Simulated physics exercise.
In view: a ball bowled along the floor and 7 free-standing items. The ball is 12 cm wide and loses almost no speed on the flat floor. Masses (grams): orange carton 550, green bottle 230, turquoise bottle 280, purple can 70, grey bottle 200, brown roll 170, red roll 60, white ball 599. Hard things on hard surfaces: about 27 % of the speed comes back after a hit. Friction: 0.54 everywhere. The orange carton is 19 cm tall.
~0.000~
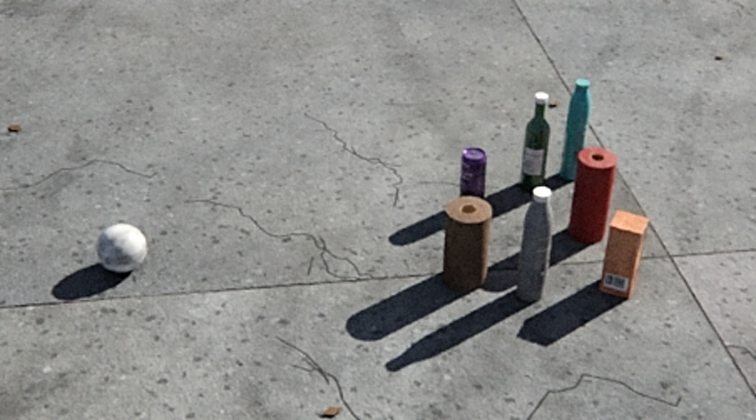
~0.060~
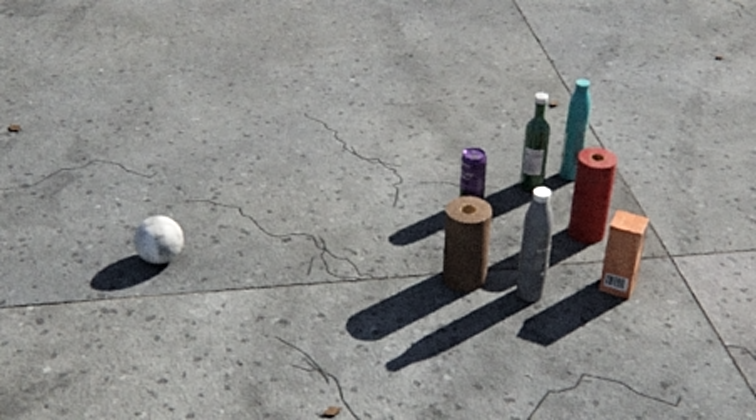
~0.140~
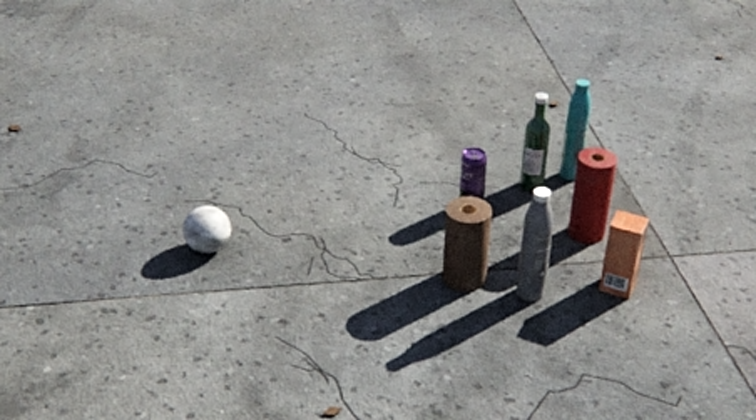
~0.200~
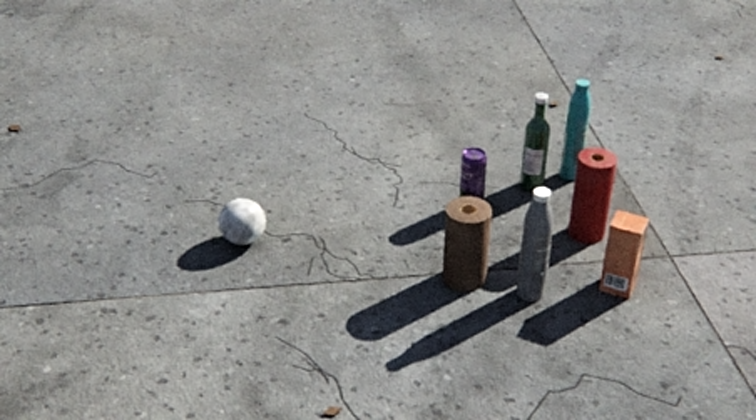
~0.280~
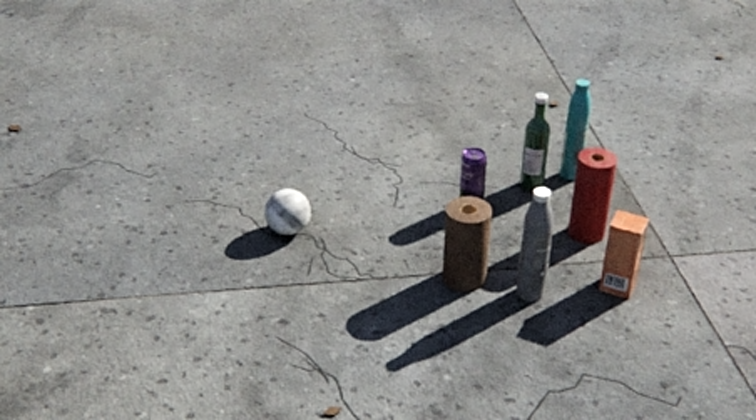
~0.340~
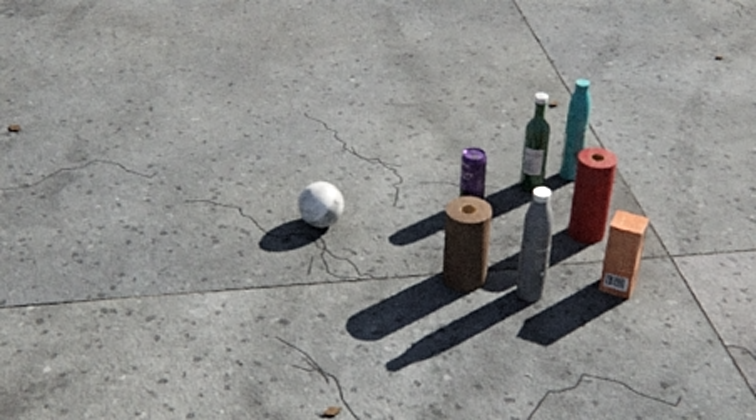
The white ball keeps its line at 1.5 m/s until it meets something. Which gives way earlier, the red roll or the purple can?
The latter of the two, the purple can.
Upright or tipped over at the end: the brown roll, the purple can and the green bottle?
The brown roll is still upright; the purple can topples; the green bottle topples.
After 0.84 s, ball 115 cm along; white ball near (533, 146); purple can leaning 66° near (524, 202); green bottle leaning 14°.
After 1.44 s, ball 172 cm along; white ball near (655, 80); purple can on its side near (534, 215); green bottle on its side.
By the end (2.3 s), tipped over on the floor, green bottle and purple can; the other 5 in place, give or take 8 cm. Seen from the same camera at the end, red roll near (592, 196), purple can near (534, 215). Red roll was never lost; purple can went at 0.76 s.
